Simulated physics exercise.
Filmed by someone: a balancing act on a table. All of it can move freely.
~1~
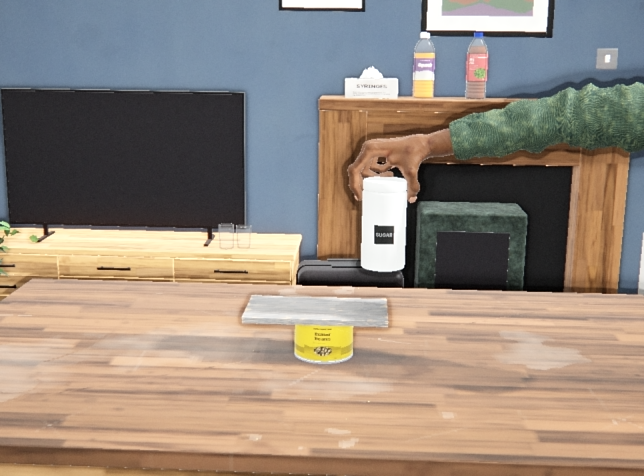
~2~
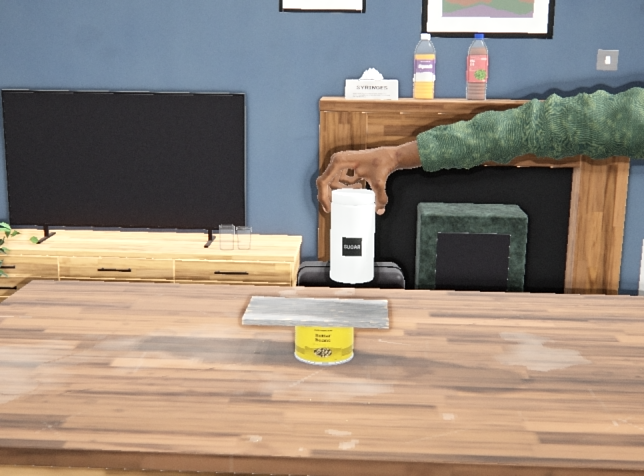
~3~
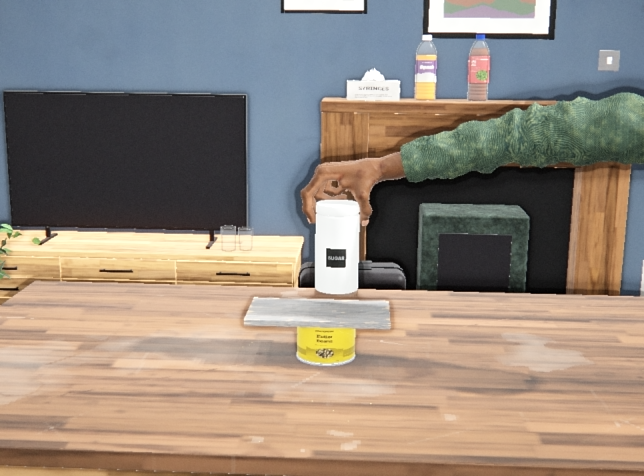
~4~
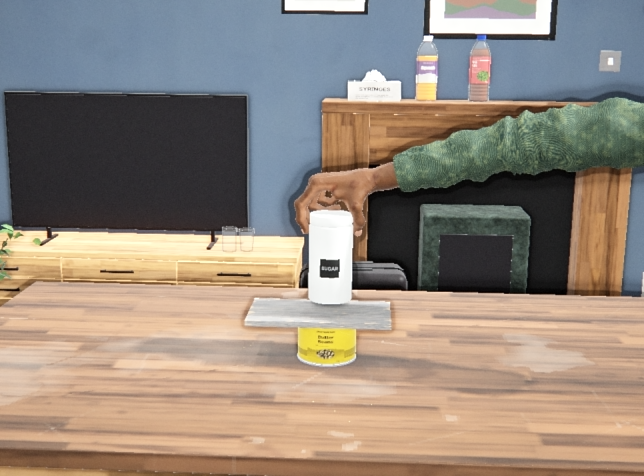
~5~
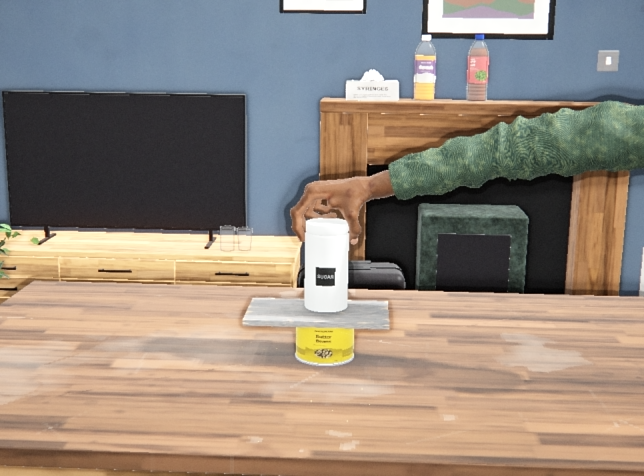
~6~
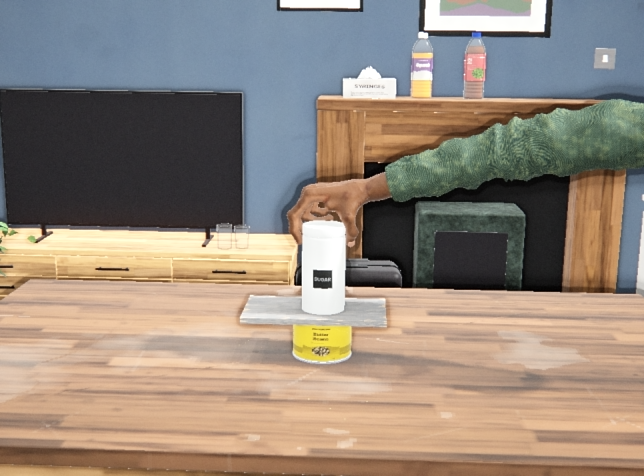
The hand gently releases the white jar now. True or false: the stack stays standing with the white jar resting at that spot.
True.
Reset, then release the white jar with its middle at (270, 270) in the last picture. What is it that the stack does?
The stack then collapses.
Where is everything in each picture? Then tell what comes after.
In the first picture, coming down; white jar (384, 223); yellow tub (324, 334).
In the second picture, coming down; white jar (353, 235); yellow tub (324, 335).
In the third picture, coming down; white jar (337, 246); yellow tub (326, 336).
In the fourth picture, coming down; white jar (331, 256); yellow tub (327, 337).
In the fifth picture, coming down; white jar (326, 265); yellow tub (325, 336).
In the sixth picture, set down, still held; white jar (324, 267); yellow tub (322, 334).
Then, 0.60 s past the last view, nothing moves.
Then, 1.40 s past the last view, white jar resting near (324, 268).
Finally, all 3 still in place. Final places as the last picture's camera would see them, white jar near (324, 268). The stack holds.
